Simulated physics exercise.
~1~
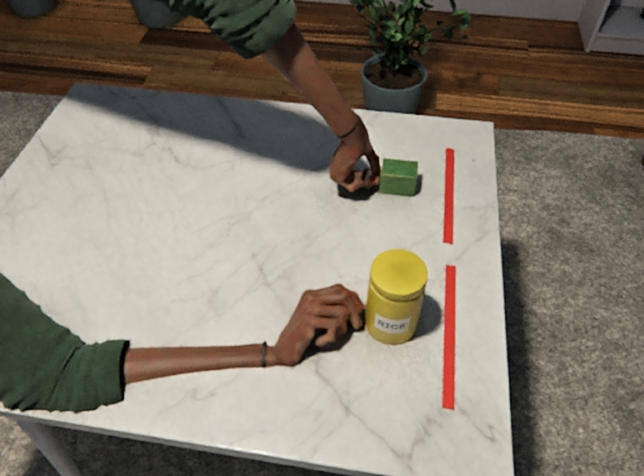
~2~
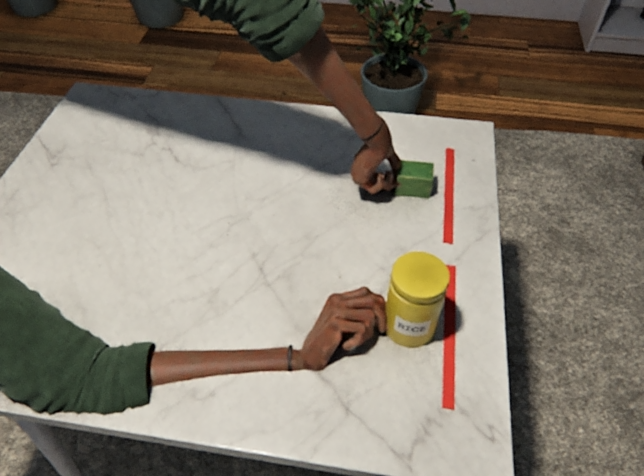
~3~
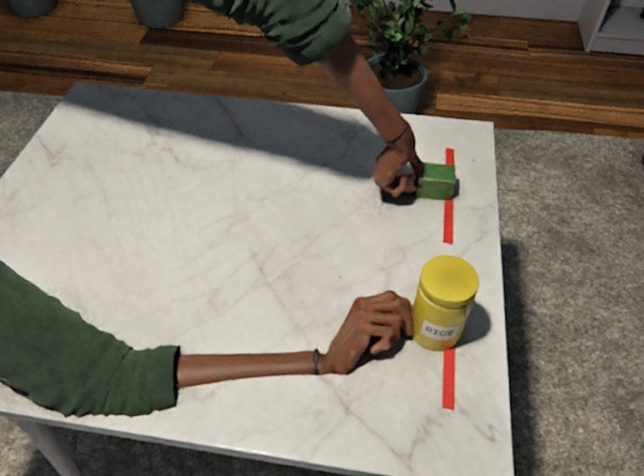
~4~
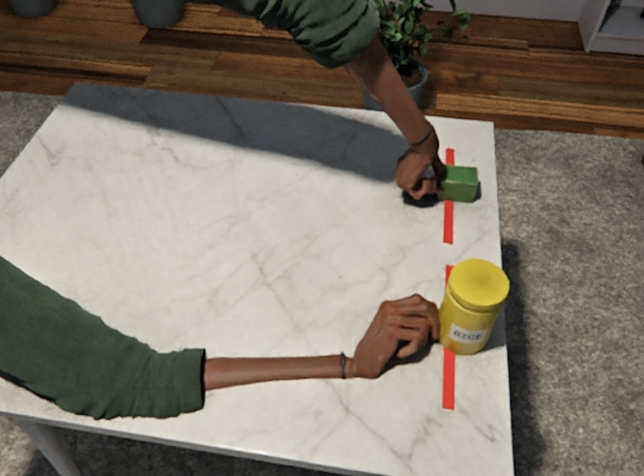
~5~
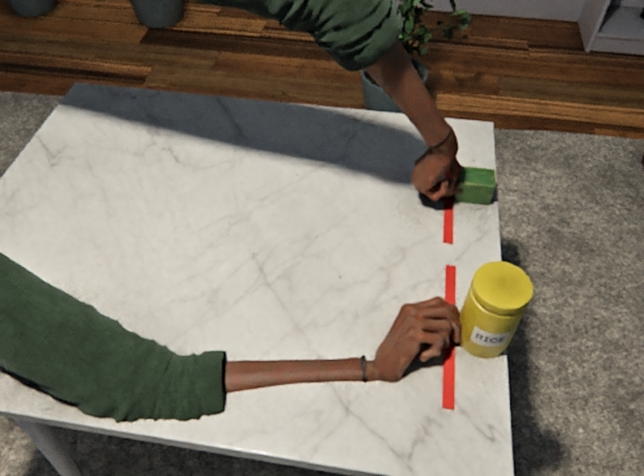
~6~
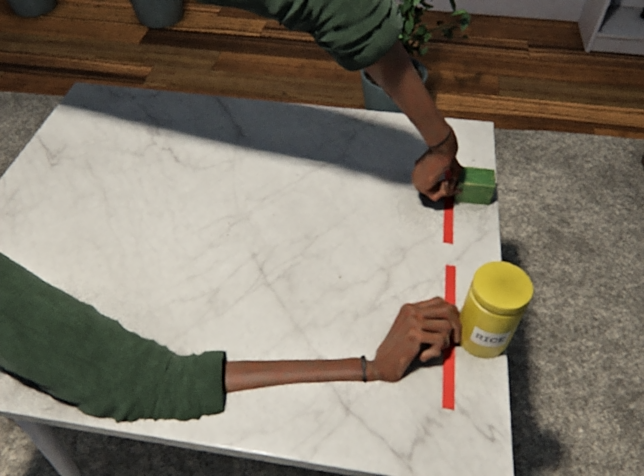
On a white marble table, one hand slowly pushed a yellow jar and another pushed a green block to the right, past the red strips of tape, until both stopped near the table's edge, still on top with the jar upright.
